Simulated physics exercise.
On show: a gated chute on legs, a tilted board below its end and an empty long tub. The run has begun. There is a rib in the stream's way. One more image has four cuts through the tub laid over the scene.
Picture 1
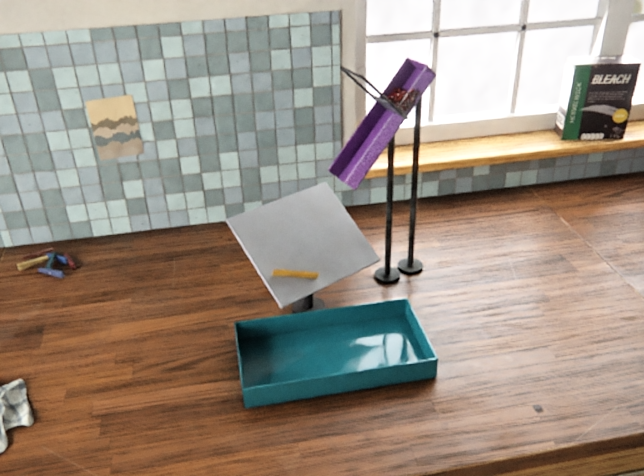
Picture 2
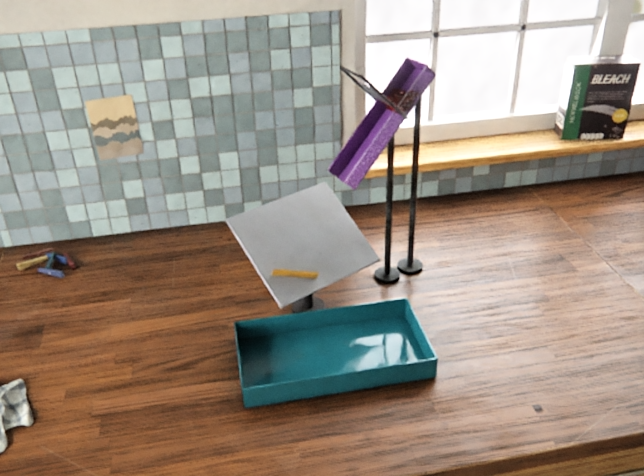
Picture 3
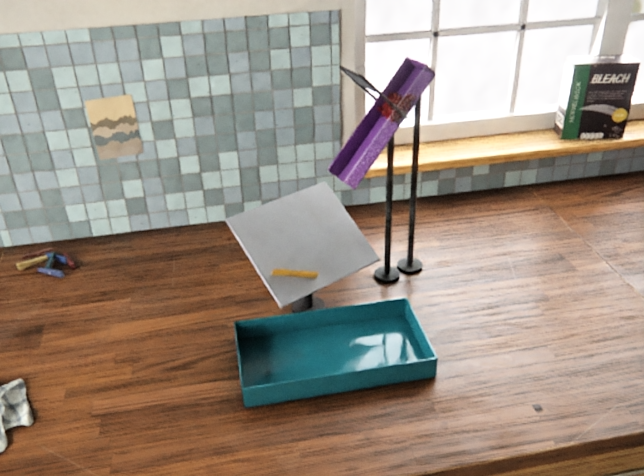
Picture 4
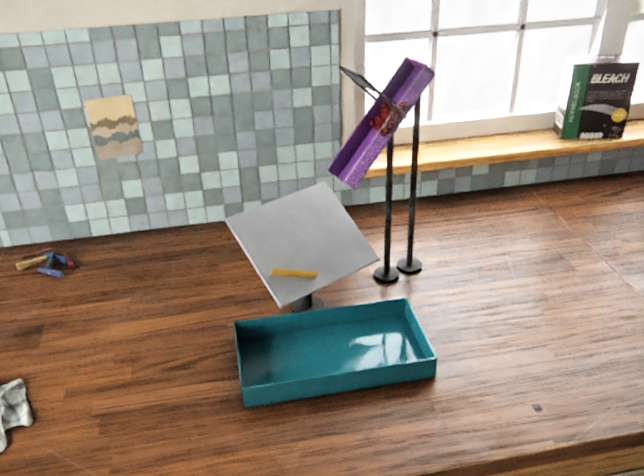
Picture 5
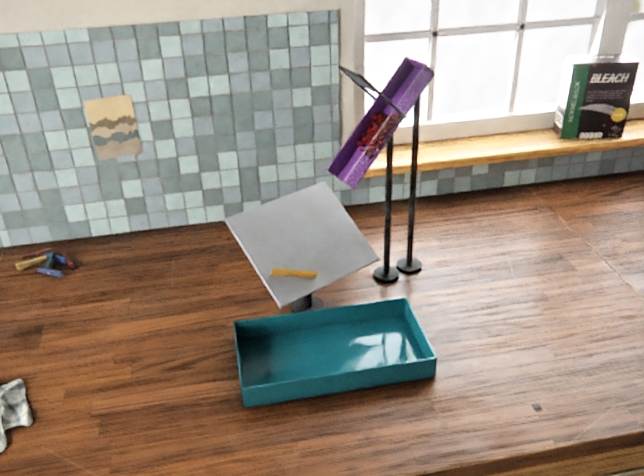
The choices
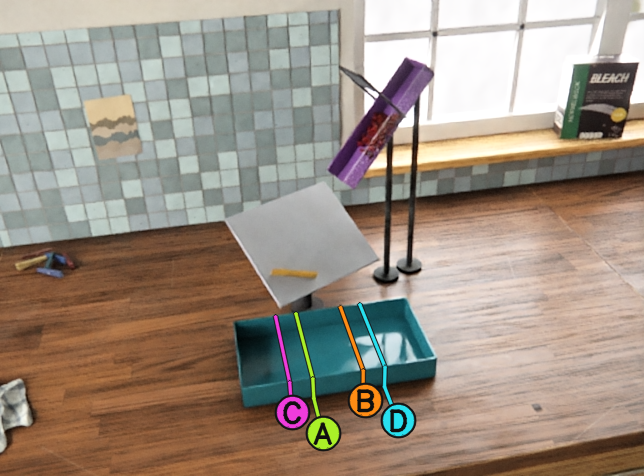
Dark red beans slid a short way down a sloping purple chute on black legs, spreading out as they went, while the tilted gray board and empty teal tub below stayed still.
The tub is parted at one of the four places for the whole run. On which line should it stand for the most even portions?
I would pick line B.
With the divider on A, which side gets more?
Right.
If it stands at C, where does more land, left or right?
Right.
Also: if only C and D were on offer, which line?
D it is.
On the marked copy, line A crosses the front rim at (312, 377); line B crosses the front rim at (362, 369); line C crosses the front rim at (289, 381); line D crosses the front rim at (384, 366).
If A is chosen, of what is caught, a stray few on the left of the divider, nearly all on the right.
If B is chosen, of what is caught, about half on the left of the divider, about half on the right.
If C is chosen, of what is caught, none on the left of the divider, all on the right.
If D is chosen, of what is caught, most on the left of the divider, a small part on the right.
